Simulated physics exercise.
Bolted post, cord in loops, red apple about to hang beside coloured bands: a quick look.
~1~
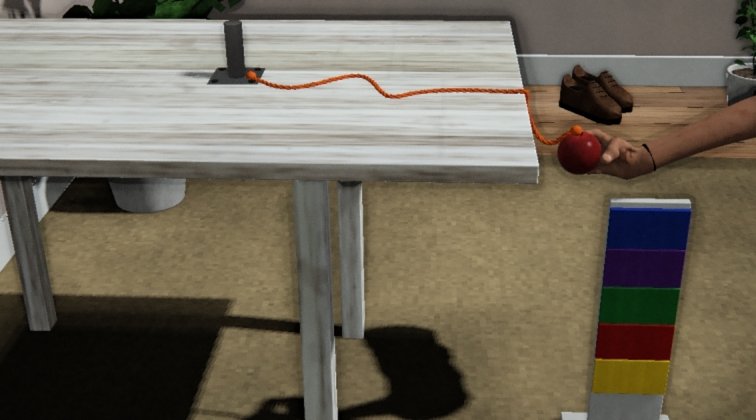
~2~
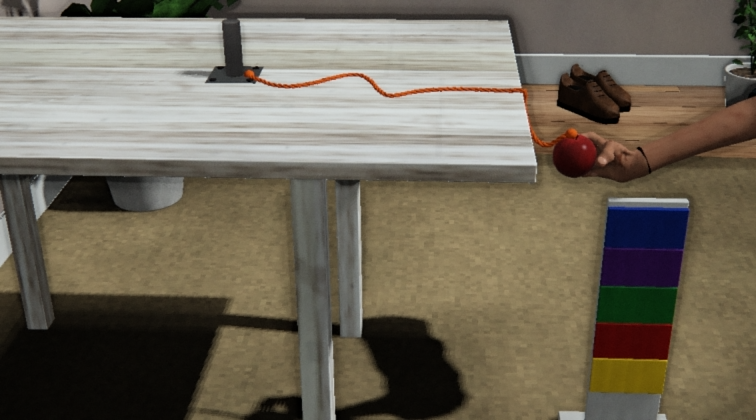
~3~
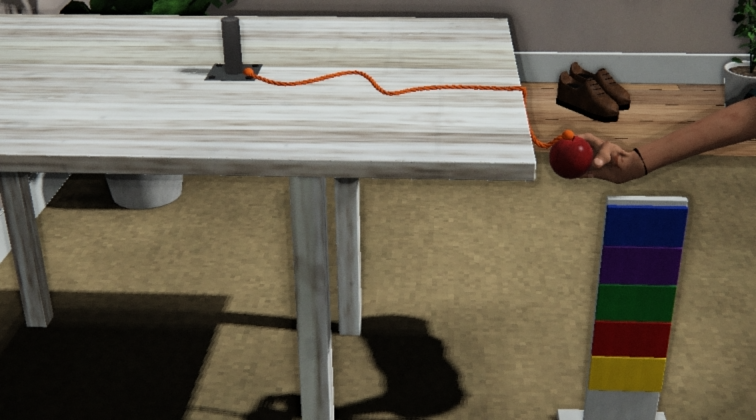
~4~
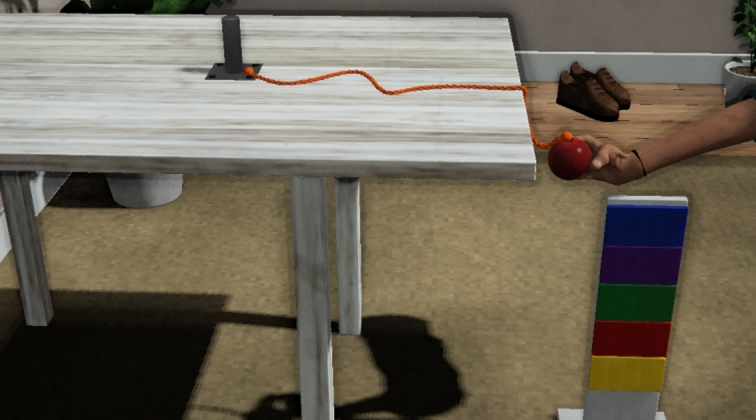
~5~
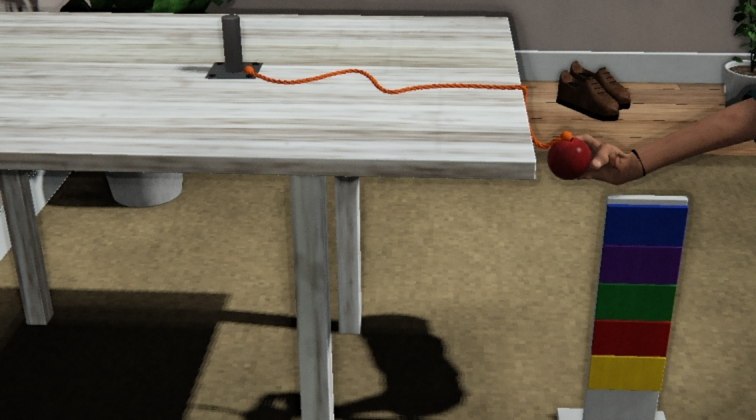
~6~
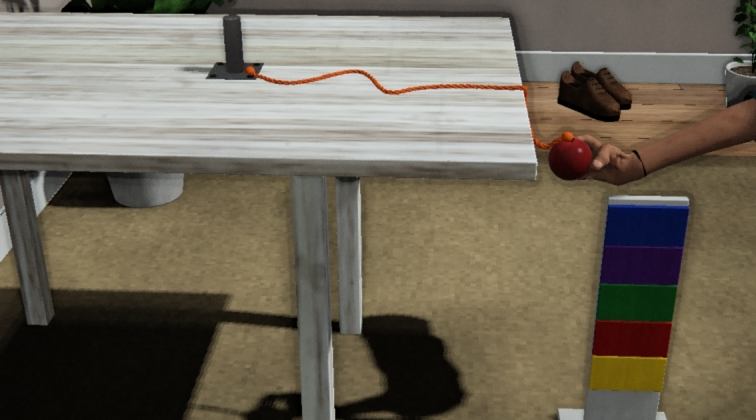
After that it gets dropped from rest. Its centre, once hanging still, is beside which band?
Beside the purple band.
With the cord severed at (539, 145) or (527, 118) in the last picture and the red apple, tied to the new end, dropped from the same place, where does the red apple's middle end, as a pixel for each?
The first cut gives (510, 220) and the second gives (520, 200).
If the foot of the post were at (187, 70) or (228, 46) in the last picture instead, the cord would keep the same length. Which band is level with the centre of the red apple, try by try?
Trial 1 - blue; trial 2 - blue.
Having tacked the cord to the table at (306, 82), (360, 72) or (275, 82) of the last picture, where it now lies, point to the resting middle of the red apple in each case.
First (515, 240), next (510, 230), last (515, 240).
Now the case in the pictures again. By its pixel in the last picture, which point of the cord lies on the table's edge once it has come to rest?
It's the piece you see at (463, 87).
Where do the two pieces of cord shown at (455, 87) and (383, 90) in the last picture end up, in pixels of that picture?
Roughly at (520, 91), and the other roughly at (441, 83).
Soon after, apple near (481, 239); level with purple.
After that, apple near (531, 253); level with purple.
In the end, apple near (519, 254); level with purple. The purple one.
